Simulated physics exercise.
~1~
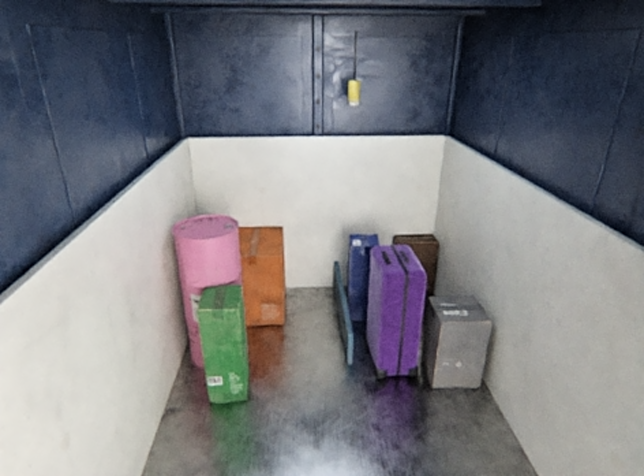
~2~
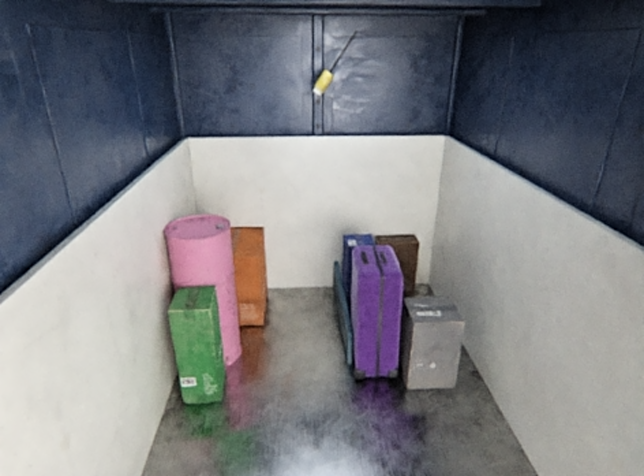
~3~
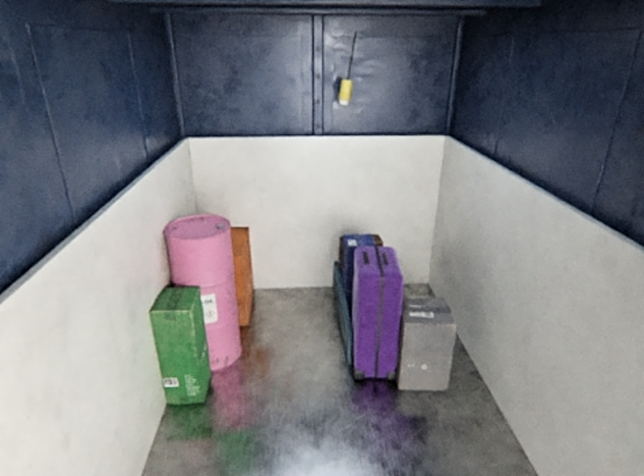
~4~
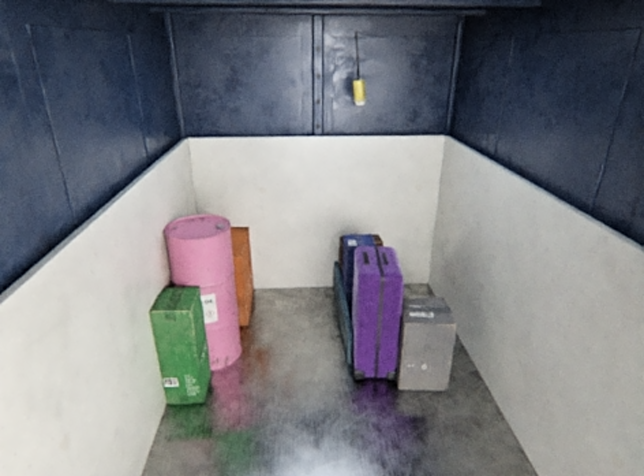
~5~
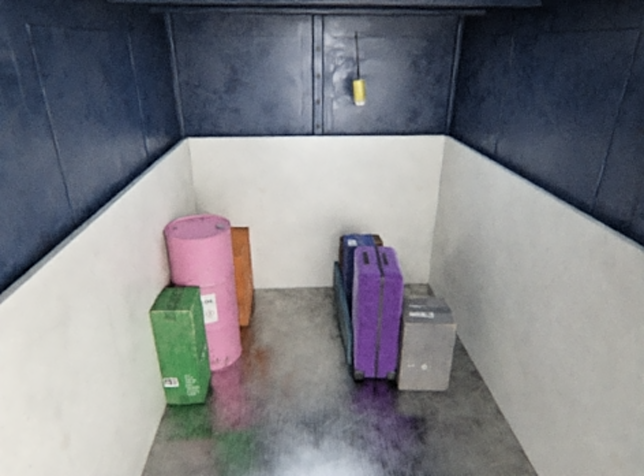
A tall pink drum stands at the left of a bay with pale lower walls and dark blue upper panels, seen from behind and slightly above, with a green box before it and an orange box behind. To the right, a purple case stands among blue, brown and grey boxes, while a yellow lamp hangs from a cord at the back. The lamp swings left and the boxes slide a short way left, the purple case shifting slightly too. The brown box slips almost out of sight behind the case. Finally the lamp hangs nearly straight and everything rests upright.
